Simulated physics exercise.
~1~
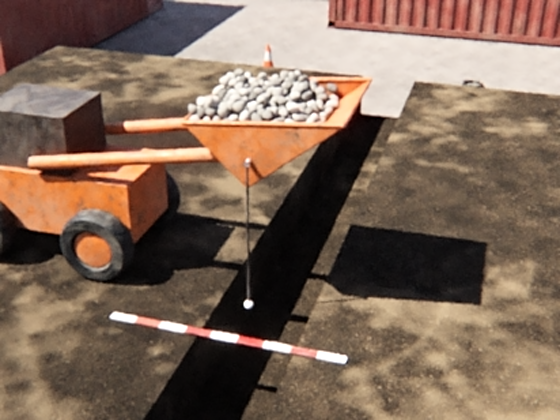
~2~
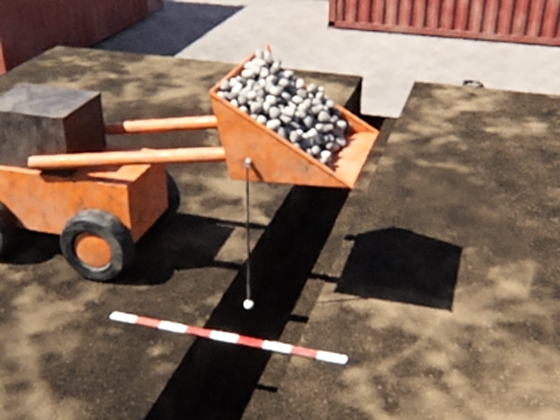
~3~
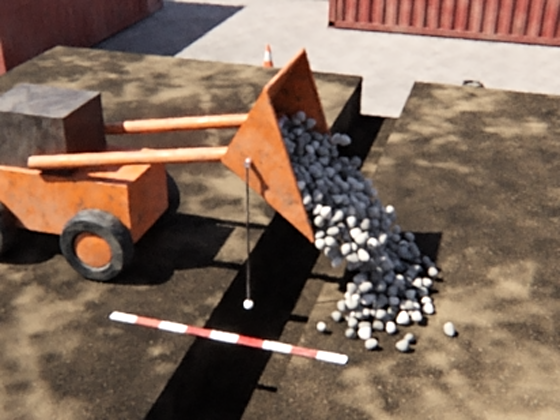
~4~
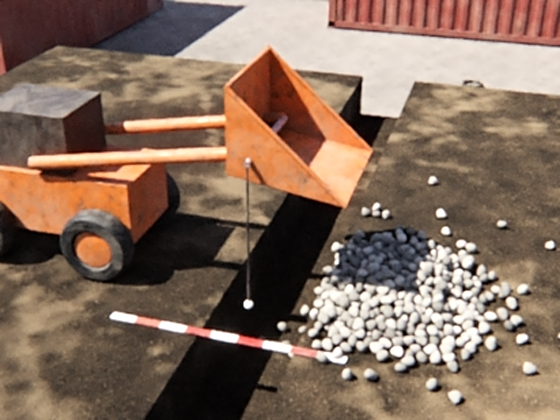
In the video, an orange loader holding a bucket of grey stones over a dark trench tips it forward to the right, pouring the stones onto the ground beyond. The emptied bucket then tilts partway back, leaving a spread-out pile with a few stray stones around it.
